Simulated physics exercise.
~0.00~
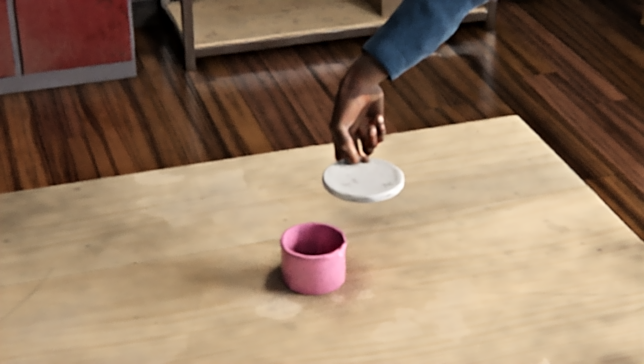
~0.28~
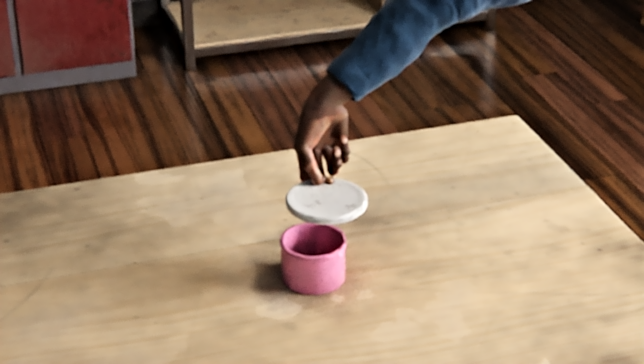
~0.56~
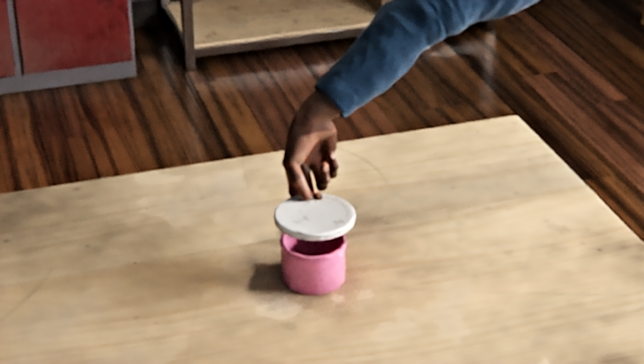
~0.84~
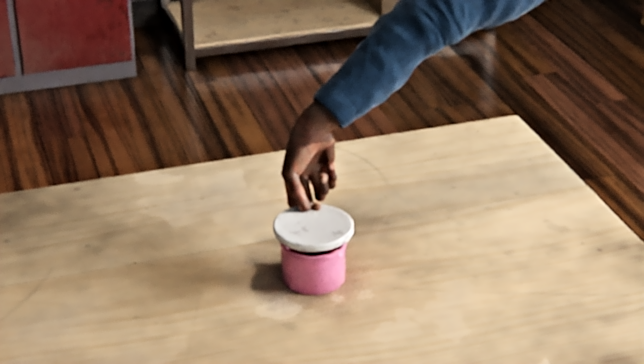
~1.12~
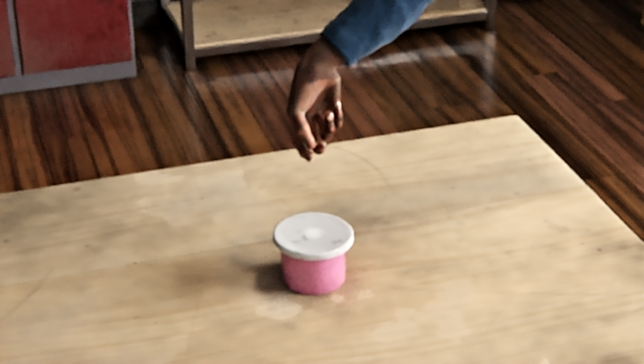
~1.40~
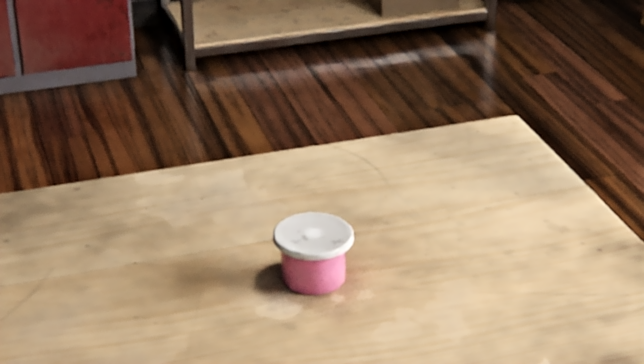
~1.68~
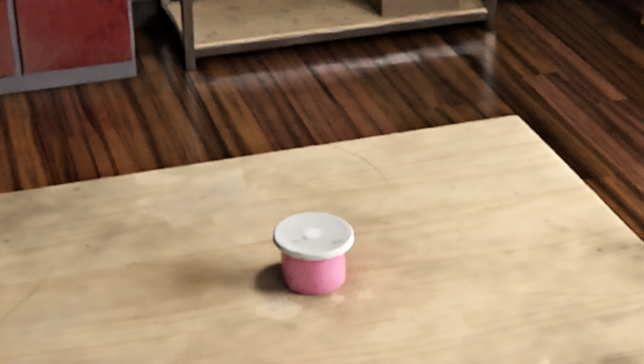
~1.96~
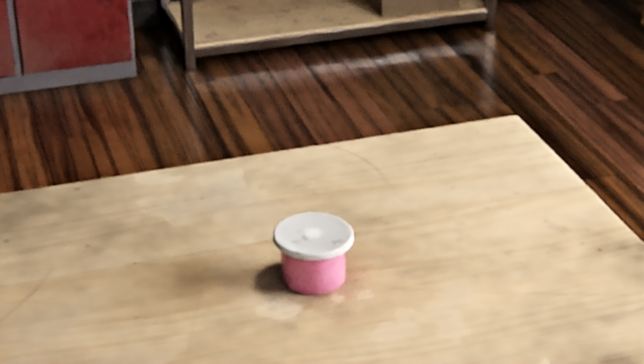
A hand lowers a white coaster onto a pink pot, releases it, and withdraws.
